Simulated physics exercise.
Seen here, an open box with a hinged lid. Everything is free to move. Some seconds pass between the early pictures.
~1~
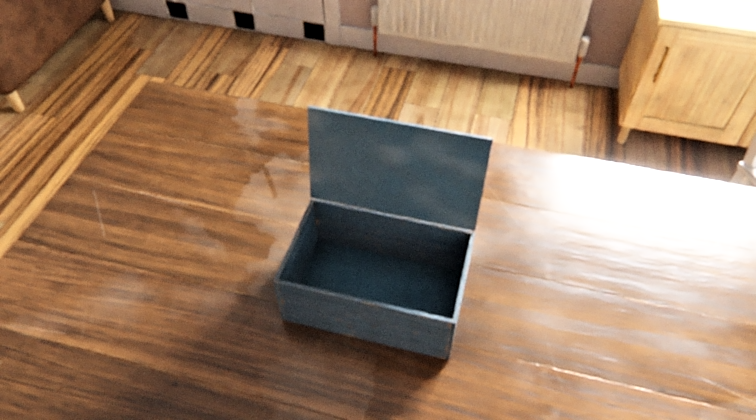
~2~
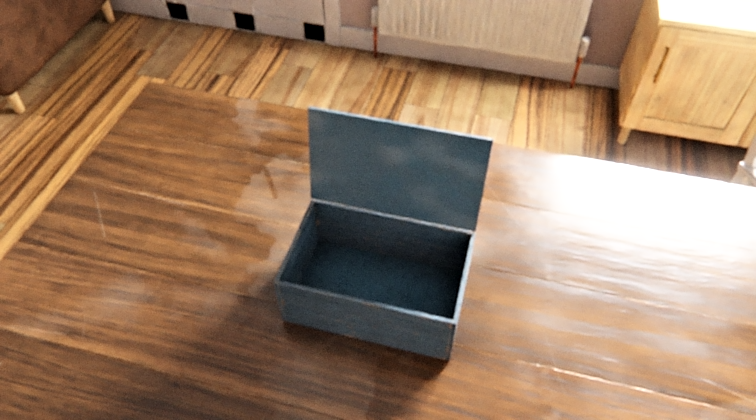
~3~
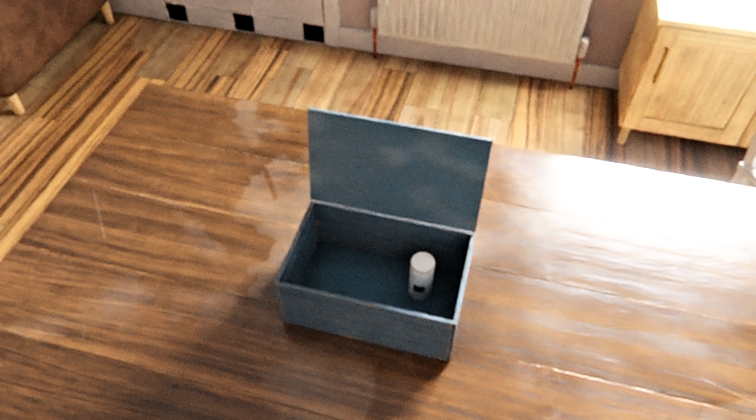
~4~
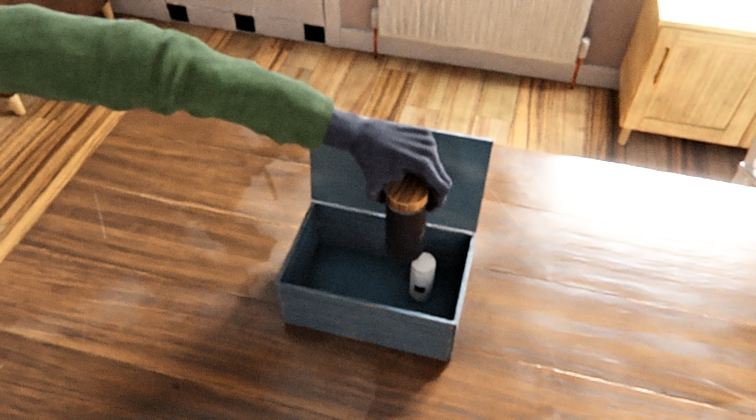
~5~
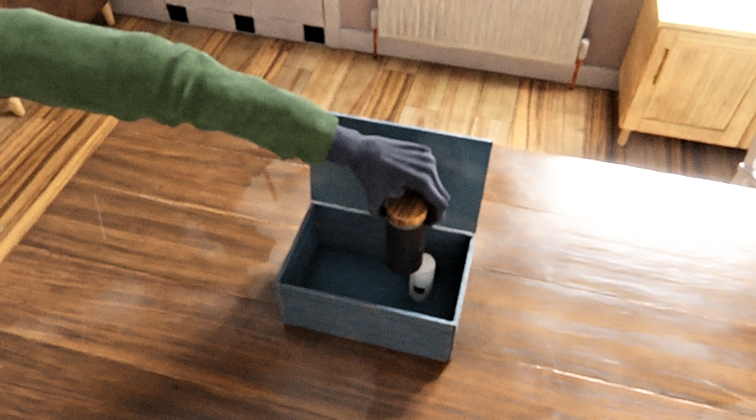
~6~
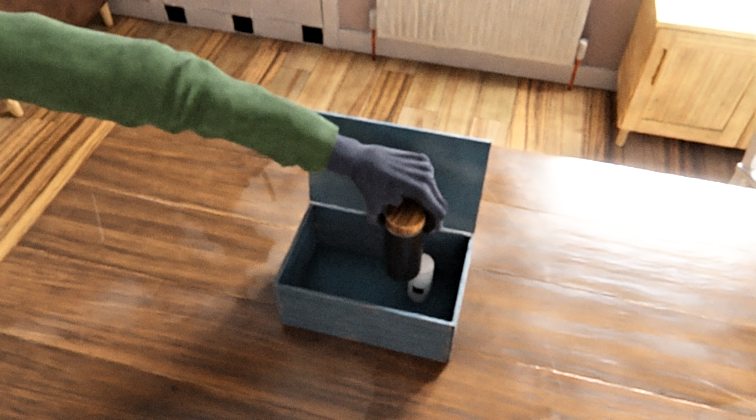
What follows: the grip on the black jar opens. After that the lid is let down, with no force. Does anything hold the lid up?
Outcome: The lid closes.
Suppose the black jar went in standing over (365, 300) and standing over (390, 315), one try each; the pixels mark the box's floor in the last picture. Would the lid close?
First, it will not close; second, it will not close.
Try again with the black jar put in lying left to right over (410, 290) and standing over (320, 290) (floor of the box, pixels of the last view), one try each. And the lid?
First try: It sits on the rim; second try: It stays ajar.
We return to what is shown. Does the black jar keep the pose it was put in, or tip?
It ends up tilted.
Then, 1.00 s past the last view, lid starting down; black jar on its side near (339, 283).
Then, 1.70 s past the last view, lid 45° above the rim; black jar on its side near (339, 283).
Finally, lid shut; down or leaning hard in the box, black jar; white shaker still in place. Final places as the last picture's camera would see them, black jar near (339, 283).
